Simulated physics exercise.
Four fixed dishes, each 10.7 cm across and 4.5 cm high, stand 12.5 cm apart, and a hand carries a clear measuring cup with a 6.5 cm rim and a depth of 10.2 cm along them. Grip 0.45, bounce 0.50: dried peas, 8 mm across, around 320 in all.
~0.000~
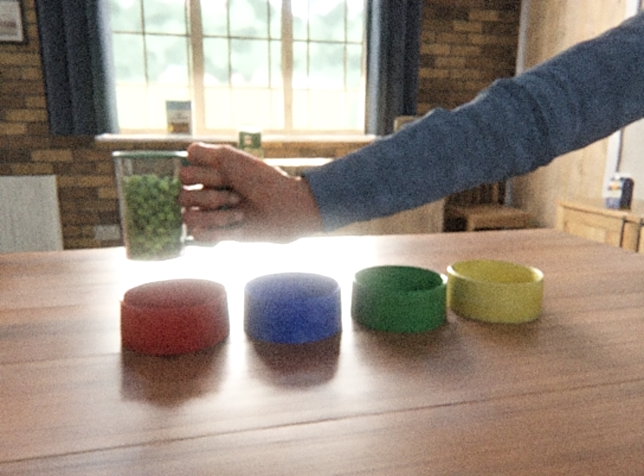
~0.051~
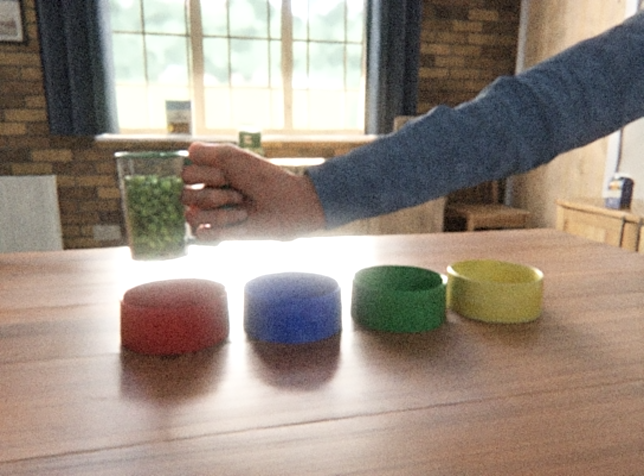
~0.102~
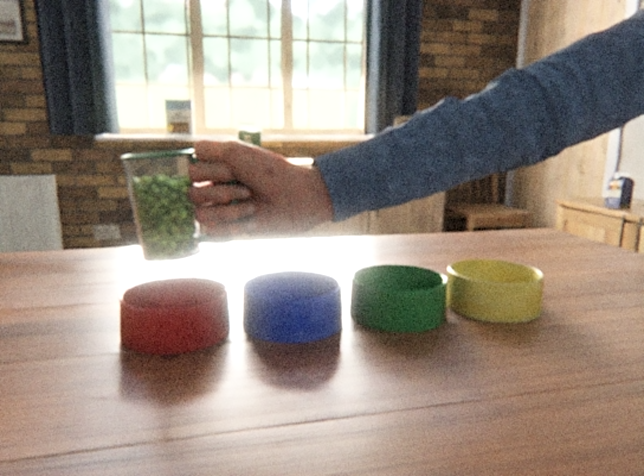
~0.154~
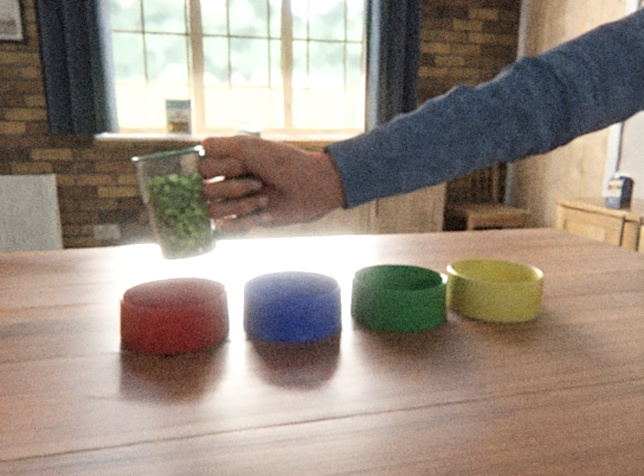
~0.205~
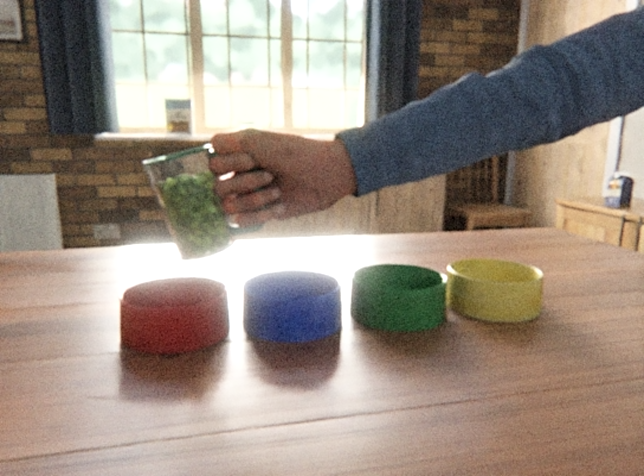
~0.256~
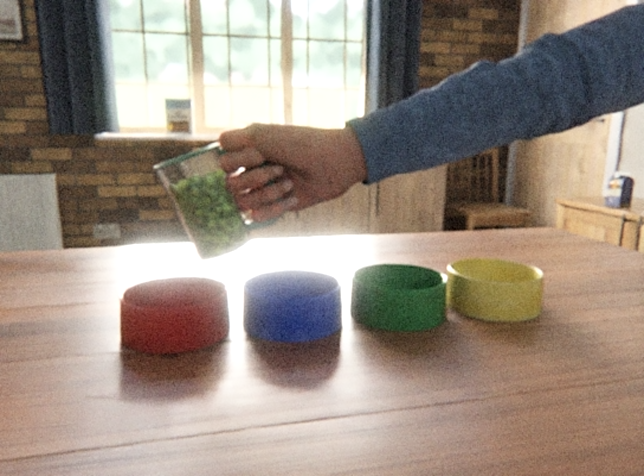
At a wooden table near a bright window, a hand held a clear cup of green peas behind four colored dishes, then moved it slightly to the right while gradually tilting it leftward.
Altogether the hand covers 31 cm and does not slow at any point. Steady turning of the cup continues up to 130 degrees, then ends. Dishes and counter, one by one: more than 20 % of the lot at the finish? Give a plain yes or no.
Red - no, blue - no, green - yes, yellow - no, counter - no.
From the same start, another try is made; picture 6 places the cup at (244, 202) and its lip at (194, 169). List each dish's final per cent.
It'd finish with red at 0, blue at 0, green at 100 and yellow at 0.
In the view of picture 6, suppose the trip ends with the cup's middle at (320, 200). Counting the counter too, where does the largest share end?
Blue.
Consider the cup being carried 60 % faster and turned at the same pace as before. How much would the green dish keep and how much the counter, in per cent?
Result - green dish: 100; counter: 0.
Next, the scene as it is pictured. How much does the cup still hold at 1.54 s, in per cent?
Roughly 5 per cent of the load.
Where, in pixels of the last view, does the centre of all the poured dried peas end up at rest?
I'd put it at about (389, 298).
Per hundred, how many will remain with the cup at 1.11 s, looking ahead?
Roughly 90 %.
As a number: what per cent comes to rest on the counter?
Estimate: Close to 0 %.
Then, at 0.77 s, tilt 73 degrees; cup holds 100 %.
After 1.11 s, tilt 107 degrees; cup holds 90 %, green 5 %.
After 1.54 s, tilt 130 degrees; cup holds 5 %, green 95 %.
At rest (2.3 s), red 0 %, blue 0 %, green 95 %, yellow 0 %, counter 0 %.
